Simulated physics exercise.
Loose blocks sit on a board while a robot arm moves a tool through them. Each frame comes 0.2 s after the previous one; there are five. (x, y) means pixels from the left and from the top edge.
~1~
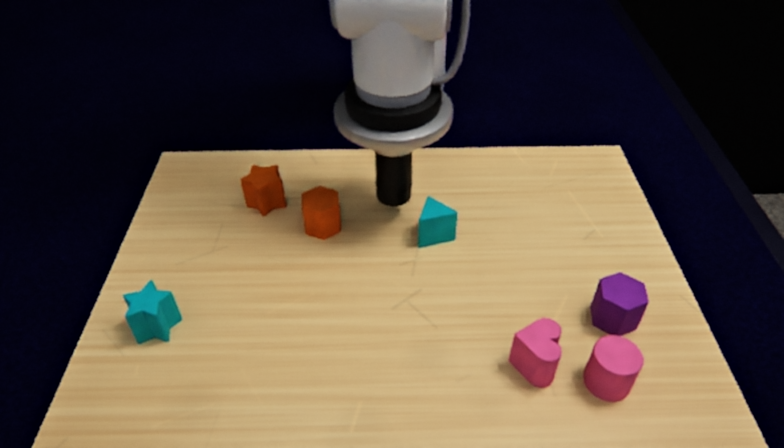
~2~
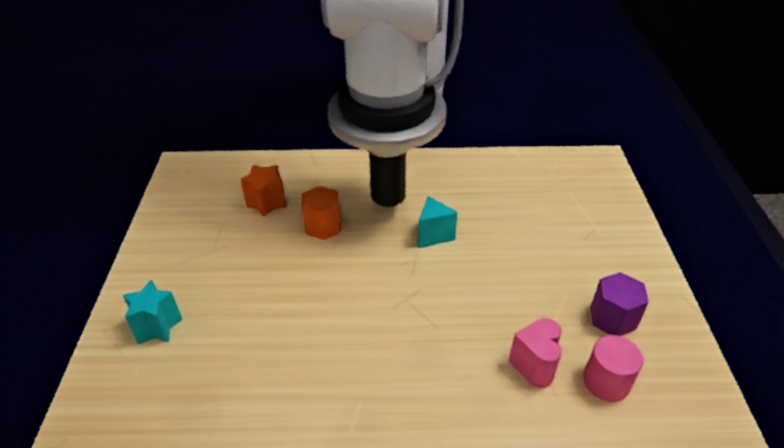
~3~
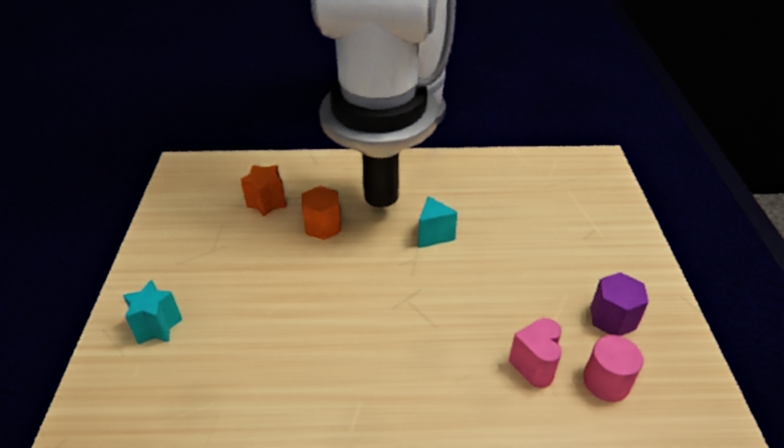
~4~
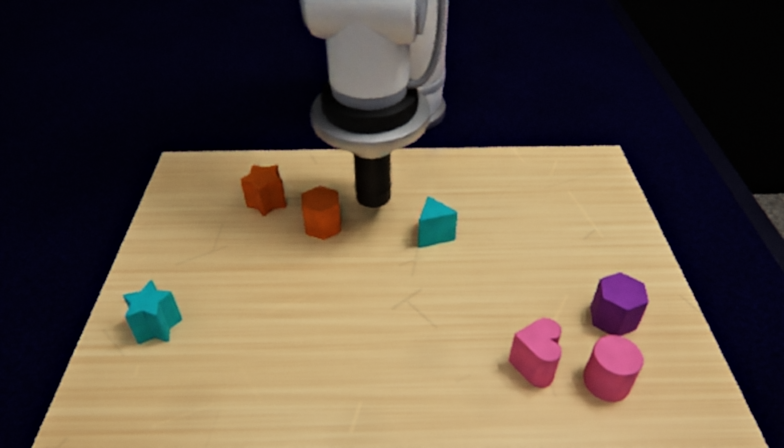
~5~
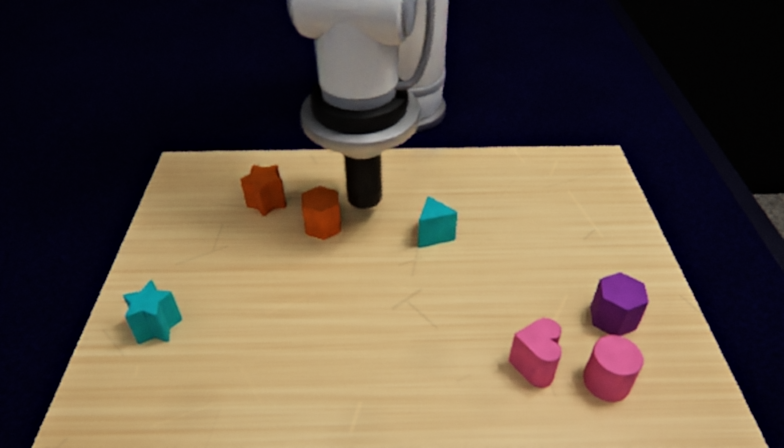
In the video, a robot arm holds a black tool over a wooden board scattered with orange, turquoise, pink and purple blocks, and the tool moves slightly left toward the orange hexagonal block while every block stays still.
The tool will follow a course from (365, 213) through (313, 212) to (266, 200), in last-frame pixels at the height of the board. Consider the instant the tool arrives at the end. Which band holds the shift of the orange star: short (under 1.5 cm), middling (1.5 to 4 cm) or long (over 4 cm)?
The block winds up beyond 4 cm from where it is now.
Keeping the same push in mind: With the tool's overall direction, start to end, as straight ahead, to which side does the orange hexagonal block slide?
It slides leftward.
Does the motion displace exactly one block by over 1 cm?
No, it doesn't check out.
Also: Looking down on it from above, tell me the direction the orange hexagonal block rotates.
In a top view, it turns counterclockwise.
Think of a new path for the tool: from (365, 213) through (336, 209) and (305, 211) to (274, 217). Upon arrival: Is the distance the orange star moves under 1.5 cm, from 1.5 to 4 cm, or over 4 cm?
The move is medium, 1.5 to 4 cm.
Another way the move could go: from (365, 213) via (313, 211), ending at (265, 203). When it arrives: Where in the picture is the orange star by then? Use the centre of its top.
I expect it at (225, 167).
On the path given first. One third of the way, tool at (328, 199); orange hexagonal block at (300, 204), turned 35° anticlockwise.
Two thirds of the way, tool at (294, 194); orange star at (257, 174); orange hexagonal block at (288, 206), turned 70° anticlockwise.
At the end, tool at (263, 185); orange star at (225, 167); orange hexagonal block at (288, 206), turned 70° anticlockwise; turquoise triangle unmoved.
